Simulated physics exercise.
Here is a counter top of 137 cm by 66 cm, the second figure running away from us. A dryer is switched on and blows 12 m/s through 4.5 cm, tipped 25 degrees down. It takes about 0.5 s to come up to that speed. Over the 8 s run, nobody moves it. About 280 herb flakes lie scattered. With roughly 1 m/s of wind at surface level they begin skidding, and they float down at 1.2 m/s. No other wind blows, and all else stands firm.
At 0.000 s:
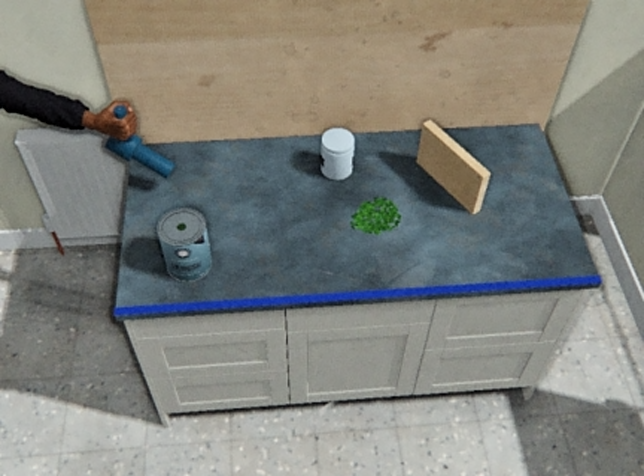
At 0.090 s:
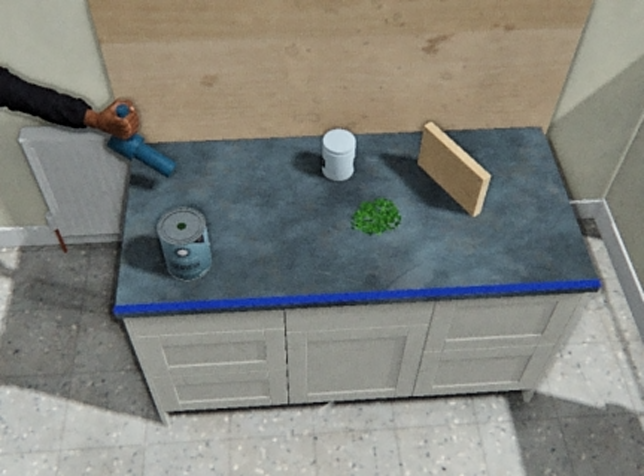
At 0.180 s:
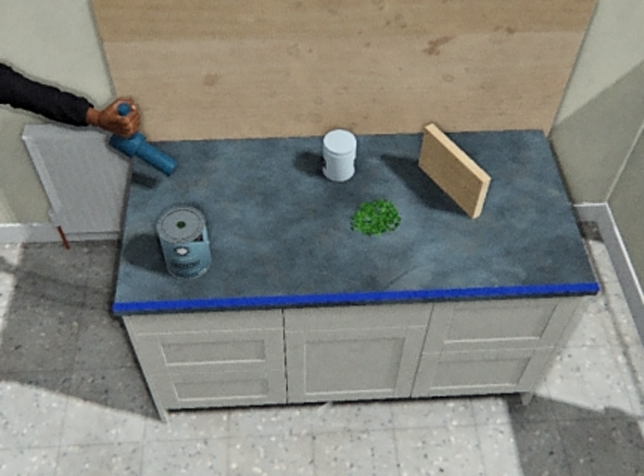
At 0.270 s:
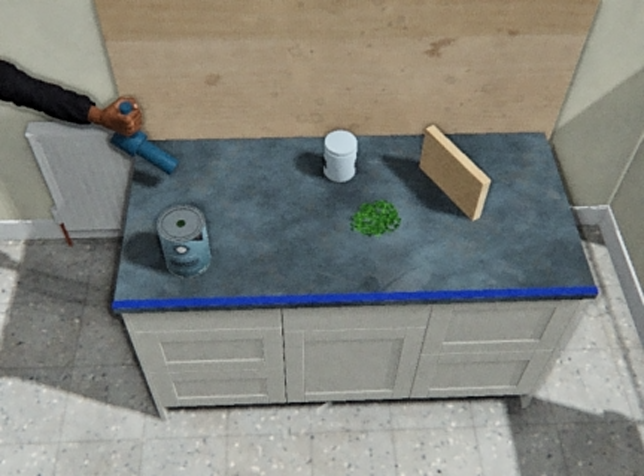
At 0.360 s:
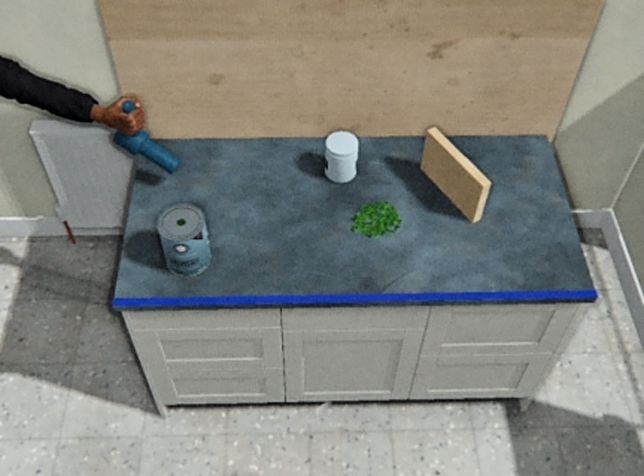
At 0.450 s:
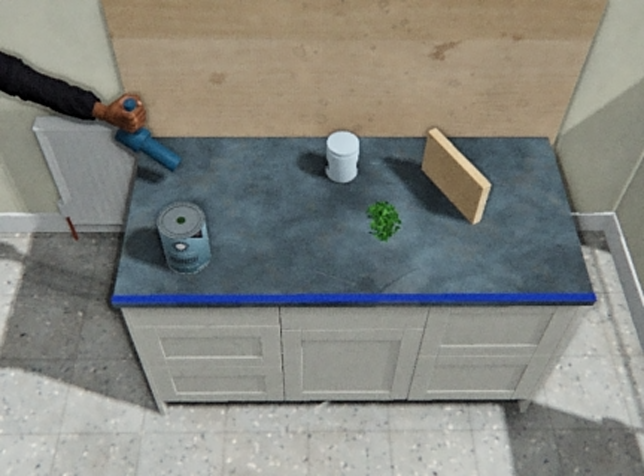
A loose patch of green herb flakes lies still on a dark blue-grey counter top between a tin, a white jar and an upright board, while a hand at the left holds a blue dryer angled downward. Then some flakes shift slightly to the right, and the patch changes shape.
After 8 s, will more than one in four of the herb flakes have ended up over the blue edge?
No - my money says the one-in-four line is respected at that edge.
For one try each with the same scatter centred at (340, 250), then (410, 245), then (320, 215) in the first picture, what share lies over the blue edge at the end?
First try 90 %, second 50 %, third 20 %.
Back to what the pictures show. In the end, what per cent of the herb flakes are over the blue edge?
My estimate is around 2 %.
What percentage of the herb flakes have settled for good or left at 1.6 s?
80 %.
After 1.6 s, 17 % are on the move or not yet settled, 2 % are over the blue edge.
After 2.6 s, 6 % are on the move or not yet settled, 2 % are over the blue edge.
After 4.4 s, 4 % are on the move or not yet settled, 2 % are over the blue edge.
After 8.0 s, at the end, 2 % are over the blue edge.
